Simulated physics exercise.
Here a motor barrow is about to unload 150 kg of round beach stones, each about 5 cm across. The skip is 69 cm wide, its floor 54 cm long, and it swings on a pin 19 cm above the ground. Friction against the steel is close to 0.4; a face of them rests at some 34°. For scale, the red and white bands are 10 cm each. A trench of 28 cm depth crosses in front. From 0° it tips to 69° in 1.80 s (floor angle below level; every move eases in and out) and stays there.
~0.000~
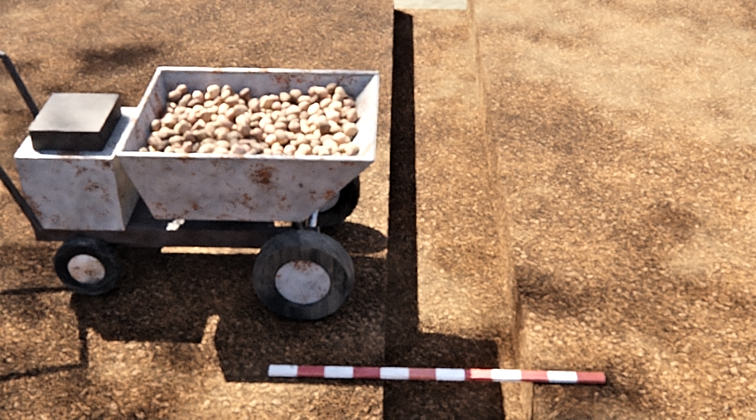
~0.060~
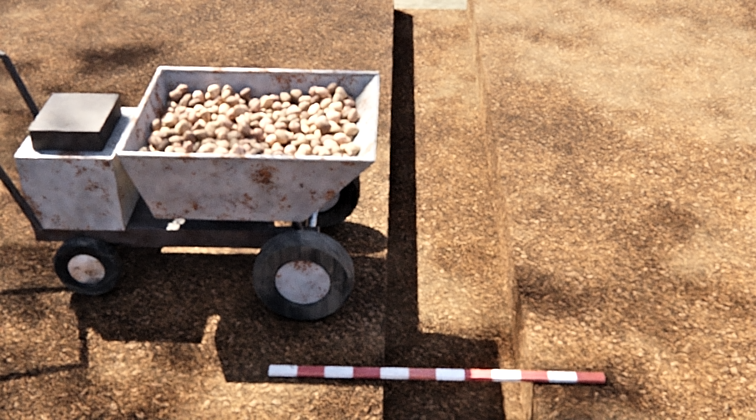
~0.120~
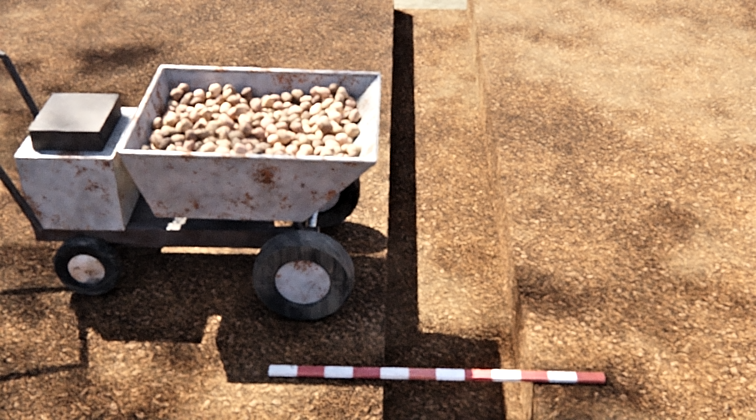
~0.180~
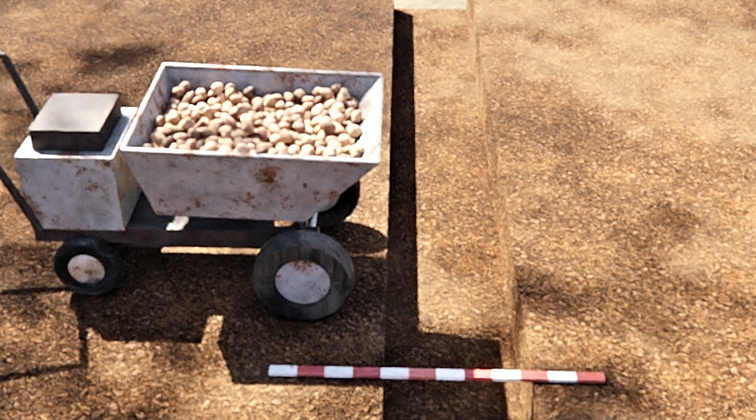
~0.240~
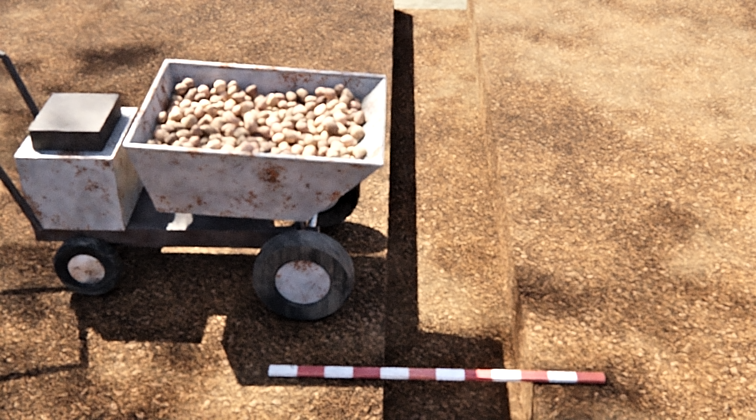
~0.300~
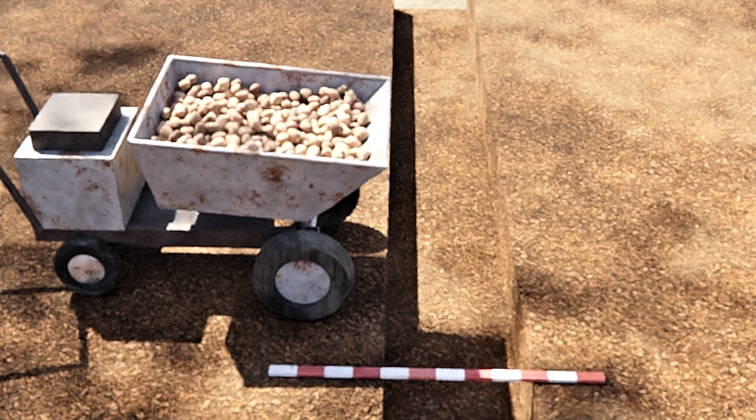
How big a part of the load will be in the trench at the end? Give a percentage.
Close to 81 in a hundred.
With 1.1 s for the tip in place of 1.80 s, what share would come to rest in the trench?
Then about 70 per cent.
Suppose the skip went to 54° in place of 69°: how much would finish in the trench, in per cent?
It would be near 65 per cent.
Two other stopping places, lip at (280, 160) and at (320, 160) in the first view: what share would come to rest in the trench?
First some 100, then 100 per cent.
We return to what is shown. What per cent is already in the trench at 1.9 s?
About 50 per cent by then.
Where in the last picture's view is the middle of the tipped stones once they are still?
Around (482, 308).
After 1.4 s the floor is at 58°; 99 % in the skip, 1 % in the trench; the foremost stones are at (474, 237).
After 1.9 s the floor is at 69°; 35 % in the skip, 51 % in the trench, 14 % past the trench; the foremost stones are at (590, 246).
After 2.2 s the floor is at 69°; 11 % in the skip, 69 % in the trench, 19 % past the trench; the foremost stones are at (645, 235).
After 4.2 s the floor is at 69°; 0 % in the skip, 81 % in the trench, 19 % past the trench; the foremost stones are at (668, 238).
